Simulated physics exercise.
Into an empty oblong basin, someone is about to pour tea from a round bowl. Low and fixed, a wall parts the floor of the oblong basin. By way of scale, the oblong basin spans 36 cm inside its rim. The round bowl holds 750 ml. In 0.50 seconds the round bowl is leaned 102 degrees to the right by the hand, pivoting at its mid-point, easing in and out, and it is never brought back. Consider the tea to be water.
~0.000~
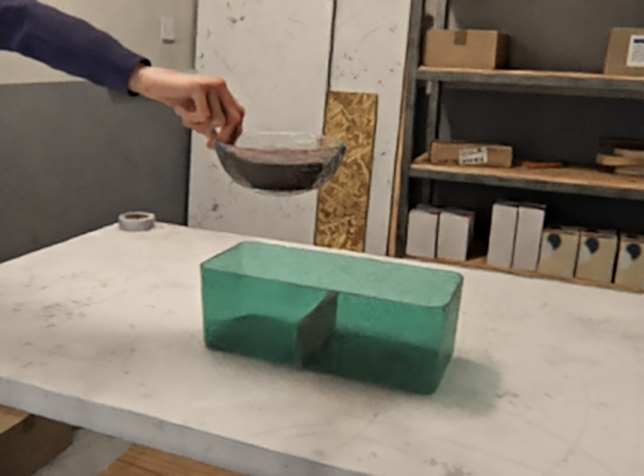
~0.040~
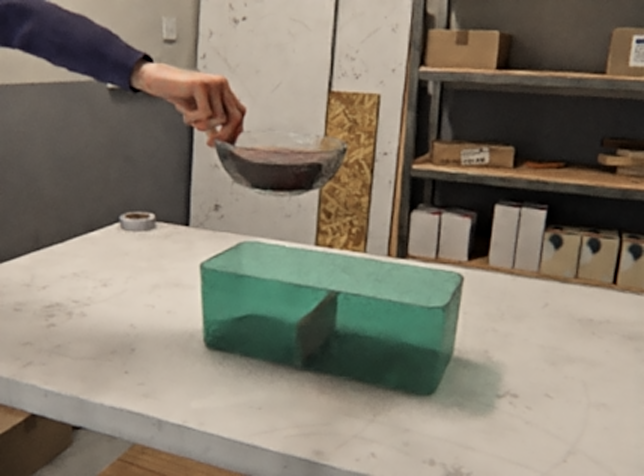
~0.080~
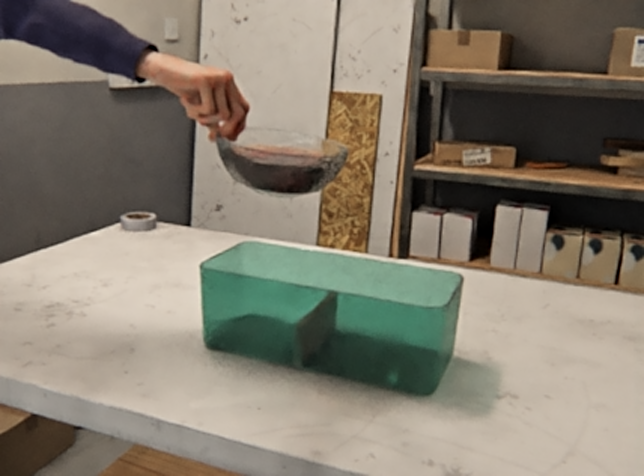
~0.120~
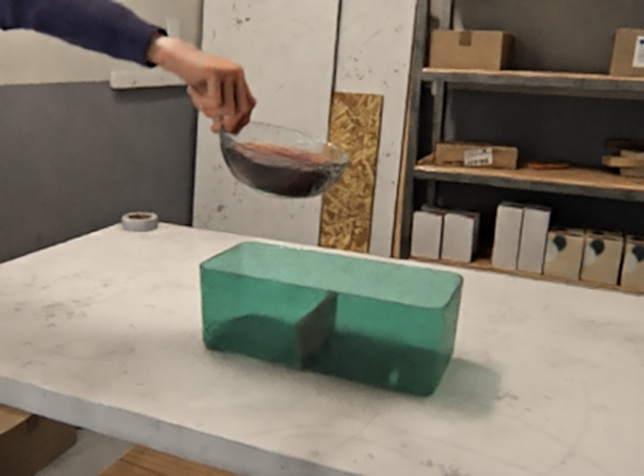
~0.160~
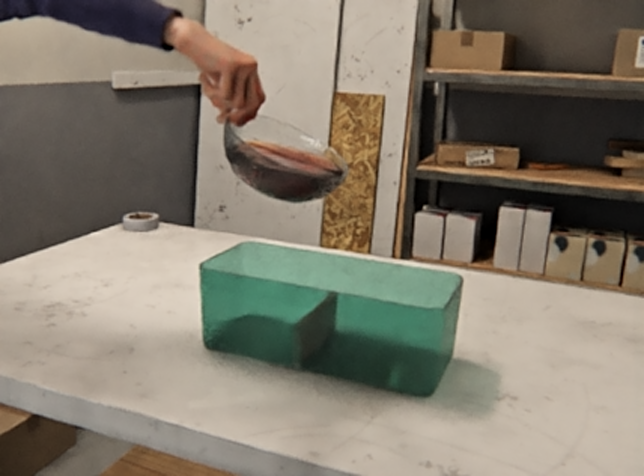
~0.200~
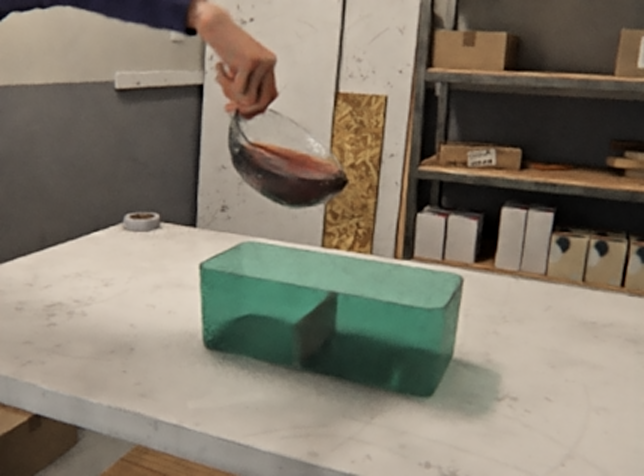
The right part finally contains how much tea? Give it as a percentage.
About 84 in every hundred parts.
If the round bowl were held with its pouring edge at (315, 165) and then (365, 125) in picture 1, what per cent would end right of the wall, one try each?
Respectively 65 and 80 %.
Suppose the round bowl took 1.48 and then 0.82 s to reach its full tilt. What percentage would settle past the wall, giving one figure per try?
95 then 90 %.
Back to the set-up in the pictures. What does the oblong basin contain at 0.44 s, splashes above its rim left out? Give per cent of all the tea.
Near 58 in a hundred.
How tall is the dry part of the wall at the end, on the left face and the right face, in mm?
For the left, around 56 mm; for the right, around 38 mm.
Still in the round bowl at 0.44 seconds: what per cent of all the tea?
At that time about 4 in a hundred parts are still held.
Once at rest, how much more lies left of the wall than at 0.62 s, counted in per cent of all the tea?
I'd put it near 6 percent.
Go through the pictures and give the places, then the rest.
Tilt 0°; pouring edge (342, 148); surface from (230, 151) to (338, 162); the oblong basin's rim runs from (222, 254) to (456, 291); the wall's top is at (318, 309), in the first picture.
Tilt 2°; pouring edge (342, 150); surface from (231, 149) to (339, 163), in the second picture.
Tilt 6°; pouring edge (343, 156); surface from (232, 147) to (339, 166), in the third picture.
Tilt 14°; pouring edge (344, 166); surface from (234, 144) to (340, 170), in the fourth picture.
Tilt 24°; pouring edge (343, 178); surface from (238, 143) to (343, 176), in the fifth picture.
Tilt 35°; pouring edge (340, 191); surface from (242, 144) to (334, 176); 2 per cent is over the edge, in the sixth picture.
Then, 0.44 s in, the tilt is 98° and 4 per cent is still to pour, 0 is left of the wall and 58 right of it.
Then, 0.62 s in, the tilt is 102° and 0 per cent is still to pour, 7 is left of the wall and 80 right of it.
Then, 0.80 s in, the tilt is 102° and 1 per cent is still to pour, 10 is left of the wall and 83 right of it.
Then, 1.00 s in, the tilt is 102° and 0 per cent is still to pour, 12 is left of the wall and 84 right of it.
Finally, 13 per cent lies left of the wall, 84 right of it and 4 outside.
